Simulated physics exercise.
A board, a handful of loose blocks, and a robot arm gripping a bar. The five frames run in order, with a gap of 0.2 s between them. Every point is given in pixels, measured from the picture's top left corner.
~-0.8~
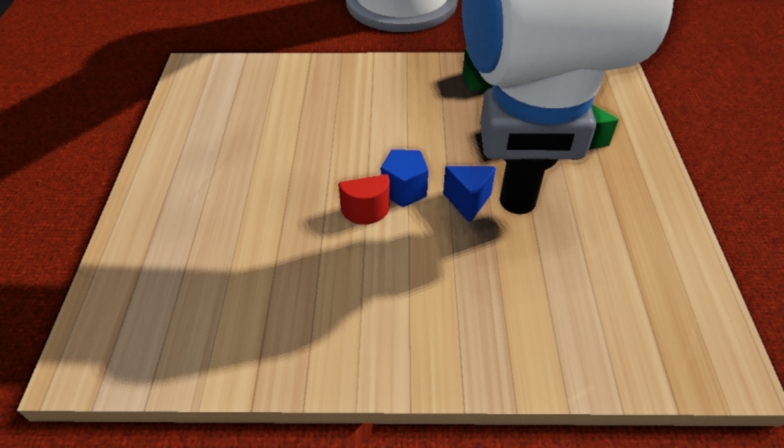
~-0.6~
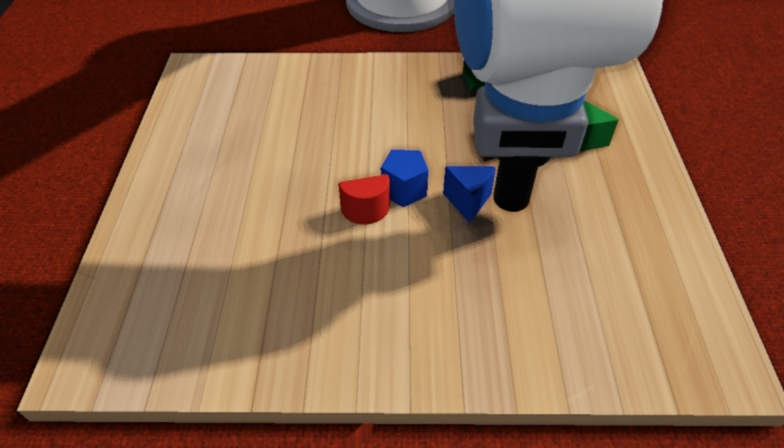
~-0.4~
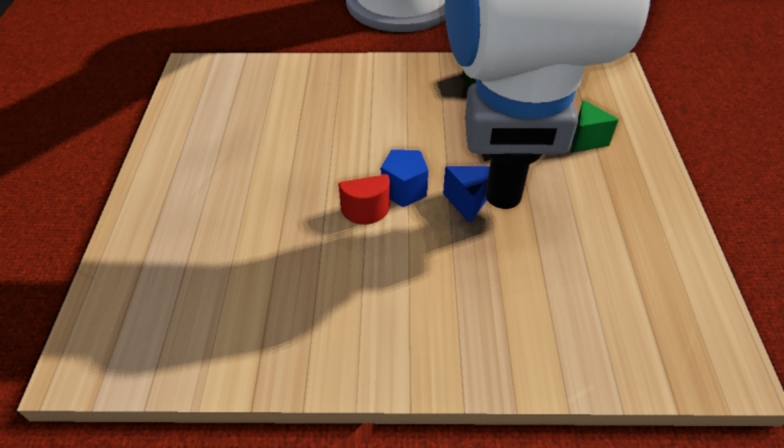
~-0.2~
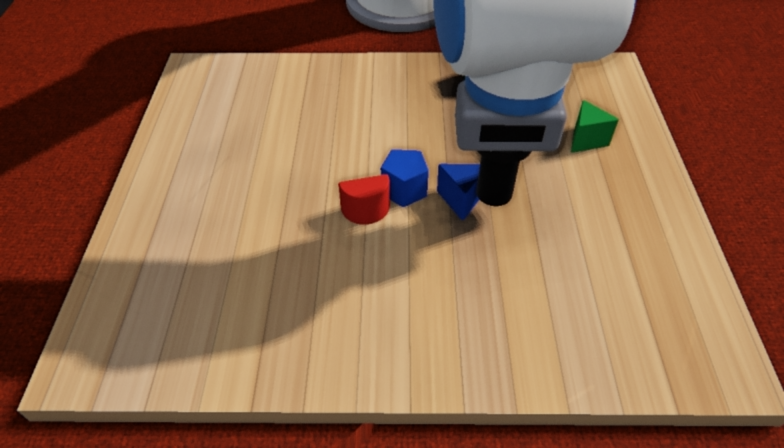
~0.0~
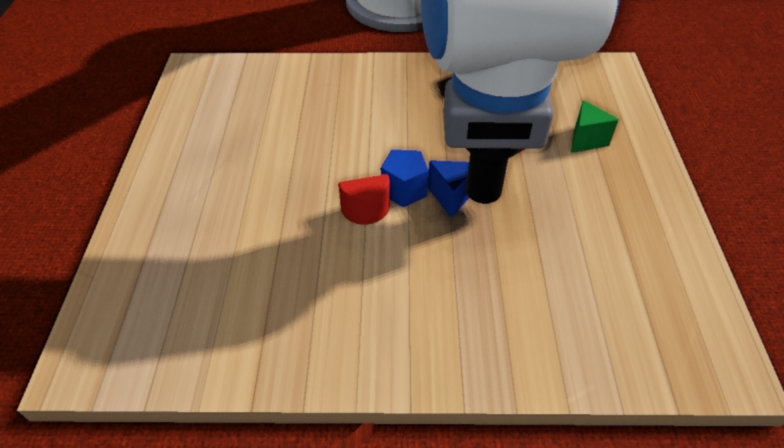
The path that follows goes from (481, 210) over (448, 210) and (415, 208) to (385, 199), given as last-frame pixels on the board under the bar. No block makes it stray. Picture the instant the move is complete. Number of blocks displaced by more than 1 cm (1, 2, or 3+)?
Answer: Three or more.
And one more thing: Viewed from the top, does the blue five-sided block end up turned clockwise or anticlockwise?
The answer is clockwise.
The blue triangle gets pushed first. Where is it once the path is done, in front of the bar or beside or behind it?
It slides aside on the way.
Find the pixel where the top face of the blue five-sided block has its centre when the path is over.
The middle of its upper face should be somewhere near (378, 145).
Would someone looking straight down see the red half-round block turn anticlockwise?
It seems so.
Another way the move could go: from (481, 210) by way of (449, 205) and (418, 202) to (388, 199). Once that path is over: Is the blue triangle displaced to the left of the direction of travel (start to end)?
That would be a no.
The first path, step by step. Halfway along, bar (432, 191); blue five-sided block (400, 162); blue triangle (436, 153), turned 20° clockwise.
At the end, bar (384, 180); red half-round block (348, 185), turned 35° anticlockwise; blue five-sided block (378, 145), turned 35° clockwise; blue triangle (436, 152), turned 20° clockwise.
